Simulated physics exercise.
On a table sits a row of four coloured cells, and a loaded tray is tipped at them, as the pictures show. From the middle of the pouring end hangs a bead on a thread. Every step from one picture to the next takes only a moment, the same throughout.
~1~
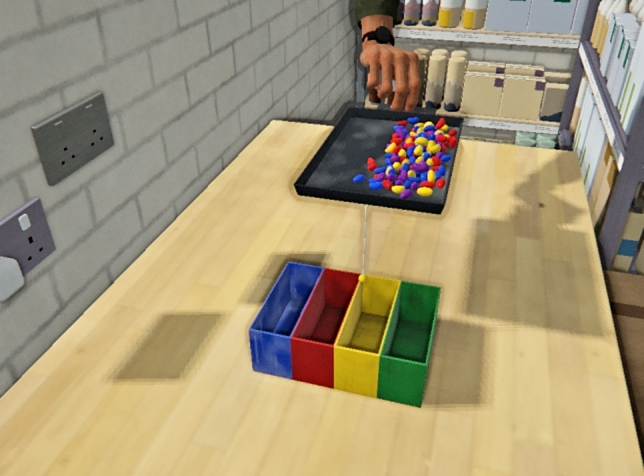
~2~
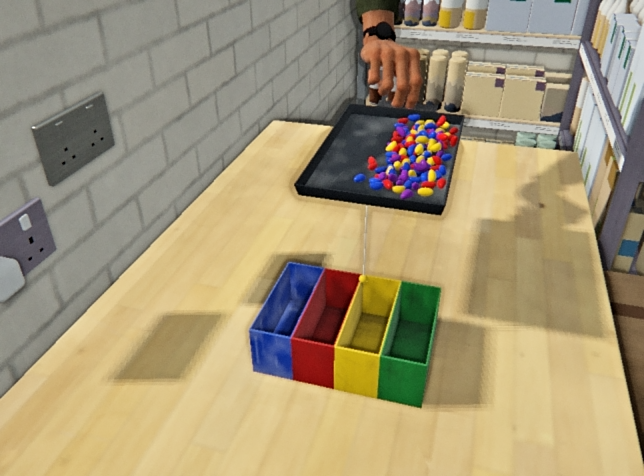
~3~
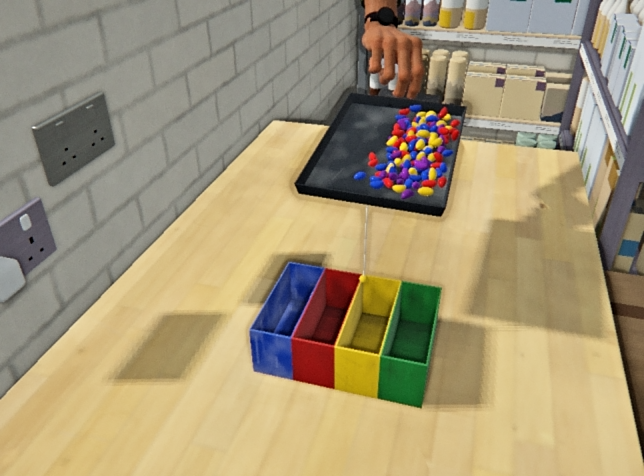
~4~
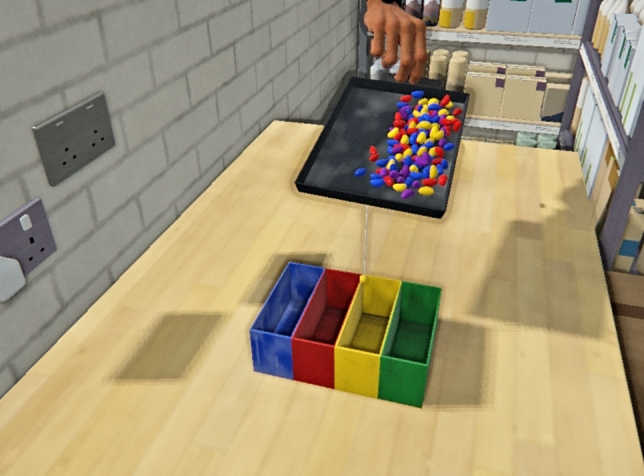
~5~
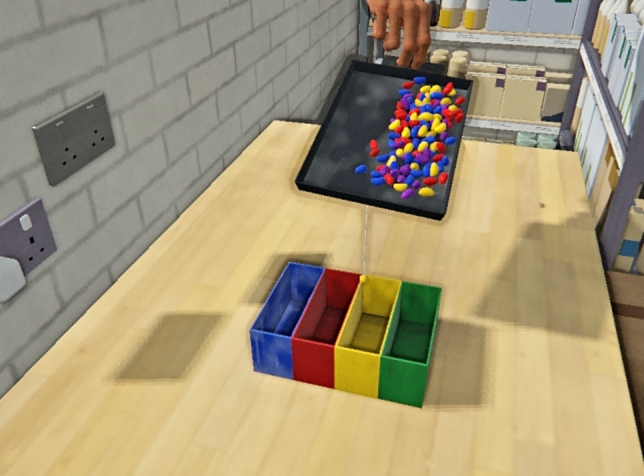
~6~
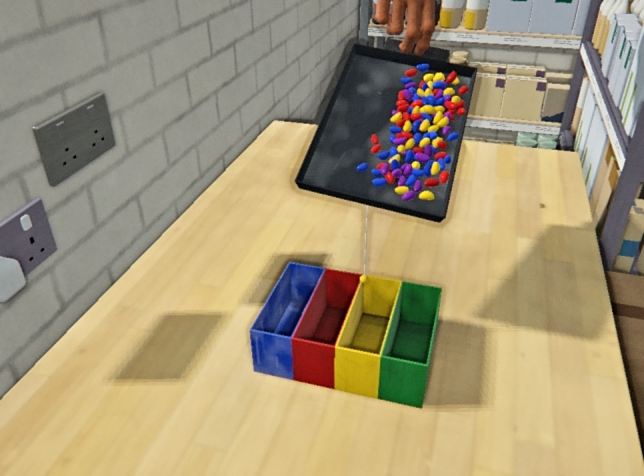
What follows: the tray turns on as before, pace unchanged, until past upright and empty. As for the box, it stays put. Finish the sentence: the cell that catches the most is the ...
... Green cell.
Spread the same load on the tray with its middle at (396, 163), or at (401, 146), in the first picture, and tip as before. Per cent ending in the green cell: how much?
First try 50 %, second try 50 %.
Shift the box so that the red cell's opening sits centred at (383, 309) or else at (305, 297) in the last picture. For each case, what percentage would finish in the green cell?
Respectively 10 % and 30 %.
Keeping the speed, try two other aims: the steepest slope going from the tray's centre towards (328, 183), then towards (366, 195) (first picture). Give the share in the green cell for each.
In order, some 0 % and some 20 %.
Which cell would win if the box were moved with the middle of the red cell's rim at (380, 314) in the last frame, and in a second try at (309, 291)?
With the first placing it's the yellow cell, with the second it's the green one.
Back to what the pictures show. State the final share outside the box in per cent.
20 %.
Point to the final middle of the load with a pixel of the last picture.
Near (407, 362).
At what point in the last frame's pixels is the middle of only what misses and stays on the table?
My estimate puts the centre near (502, 418).
Shortly afterwards, tray tipped steeply; all but a few on the tray; only a few in the green cell; only a few falling or outside the box.
Next, tray tipped past a quarter turn; only a few on the tray; near half in the green cell; a little in the yellow cell; only a few in the red cell; near a third falling or outside the box.
Some moments later, tray tipped past a quarter turn; near two thirds in the green cell; near a quarter in the yellow cell; only a few in the red cell; near a quarter falling or outside the box.
In the end, tray tipped past a quarter turn; near two thirds in the green cell; near a quarter in the yellow cell; only a few in the red cell; none at all in the blue cell; near a quarter outside the box.
